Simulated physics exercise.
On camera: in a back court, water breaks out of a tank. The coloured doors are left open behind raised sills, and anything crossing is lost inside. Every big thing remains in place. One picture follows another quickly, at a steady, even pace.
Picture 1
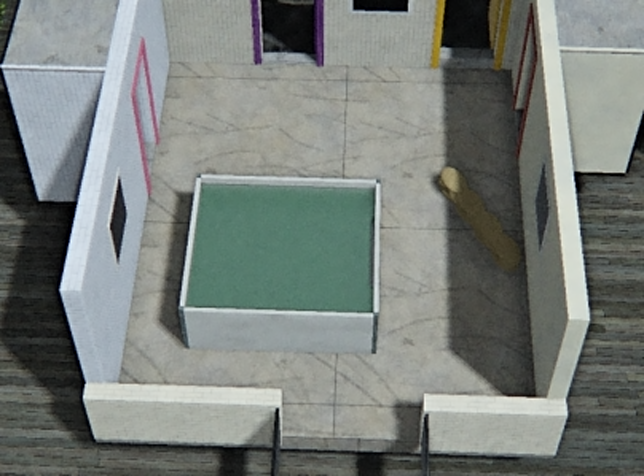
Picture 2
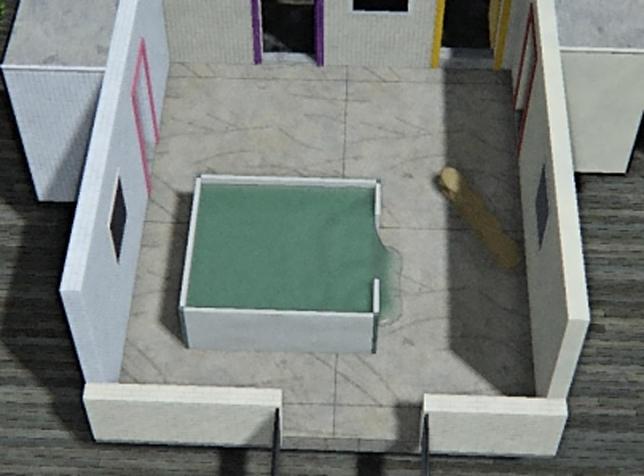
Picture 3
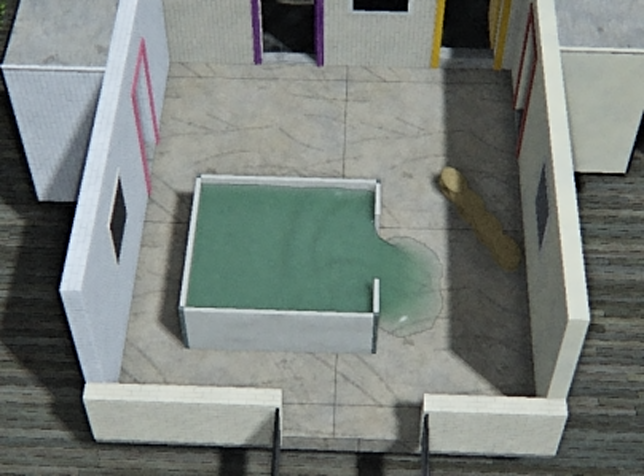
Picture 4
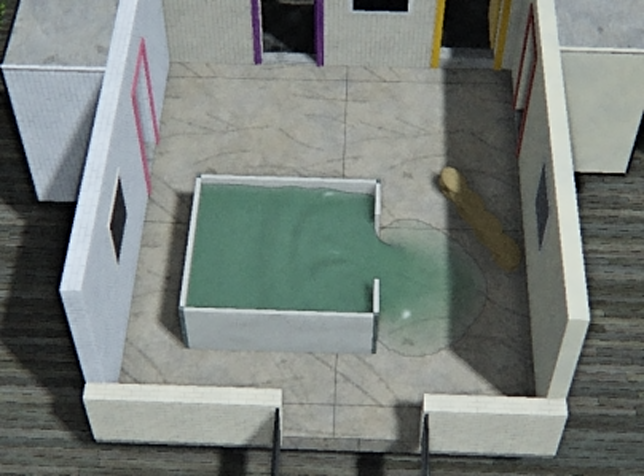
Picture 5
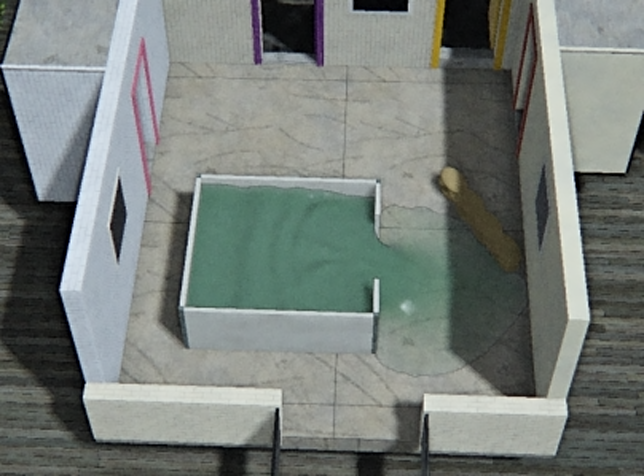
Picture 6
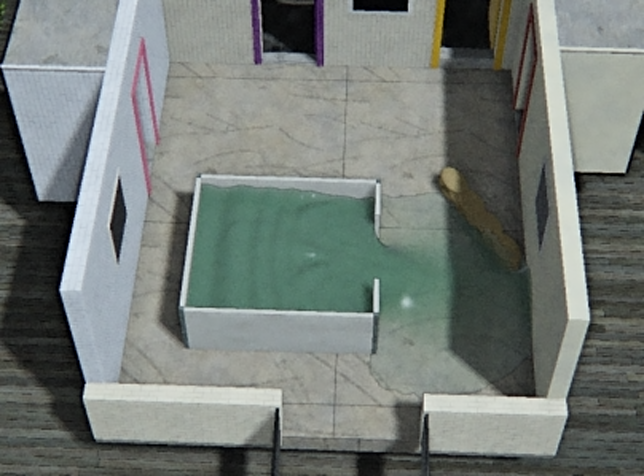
Green water poured out through a gap in the right side of an open white tank, then spread across the courtyard floor to the right-hand wall, reaching around a tan log-like object.
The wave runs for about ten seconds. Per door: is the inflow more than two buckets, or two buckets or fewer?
Purple door - more than two; red door - two or fewer; pink door - more than two; yellow door - two or fewer.
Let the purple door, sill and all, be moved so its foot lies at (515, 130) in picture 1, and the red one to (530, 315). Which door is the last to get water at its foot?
The door marked pink.
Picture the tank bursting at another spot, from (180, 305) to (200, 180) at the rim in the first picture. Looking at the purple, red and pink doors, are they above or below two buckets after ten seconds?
Going door by door, the purple door crosses the threshold, the red door crosses the threshold, and the pink door crosses the threshold.
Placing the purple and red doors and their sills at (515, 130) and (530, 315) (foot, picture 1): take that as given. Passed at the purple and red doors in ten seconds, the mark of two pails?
Purple door: Falls short. Red door: Exceeds the limit.
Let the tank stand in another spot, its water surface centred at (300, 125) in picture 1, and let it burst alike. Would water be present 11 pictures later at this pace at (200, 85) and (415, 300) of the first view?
As listed: Clear, covered.
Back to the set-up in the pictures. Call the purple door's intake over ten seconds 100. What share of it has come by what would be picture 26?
Share at that point: Roughly 0 %.
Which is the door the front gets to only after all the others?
Result: The pink one.
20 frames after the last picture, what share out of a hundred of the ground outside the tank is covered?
Around 80 in a hundred.
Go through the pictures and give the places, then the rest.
The first picture shows still water in the open tank at (284, 246).
In the second picture, water pours out at (374, 270) and has run to (388, 320).
In the third picture, water pours out at (373, 273) and has run to (435, 310).
In the fourth picture, the front is at (481, 294), out from the gap at (373, 274).
In the fifth picture, the front is at (524, 295), out from the gap at (373, 273).
In the sixth picture, water pours out at (373, 273) and has run to (532, 345).
A moment on, water covers 25 % of the floor; the purple door not reached, the red door not reached, the pink door not reached, the yellow door not reached.
Next, water covers 40 % of the floor; the purple door not reached, the red door wet at the sill, nothing in, the pink door not reached, the yellow door not reached.
Then, water covers 80 % of the floor; the purple door wet at the sill, nothing in, the red door wet at the sill, nothing in, the pink door not reached, the yellow door wet at the sill, nothing in.
Later, water covers 95 % of the floor; the purple door under two buckets in, the red door wet at the sill, nothing in, the pink door wet at the sill, nothing in, the yellow door wet at the sill, nothing in.
In the end, water covers 95 % of the floor; the purple door far over two buckets in, the red door wet at the sill, nothing in, the pink door far over two buckets in, the yellow door wet at the sill, nothing in.
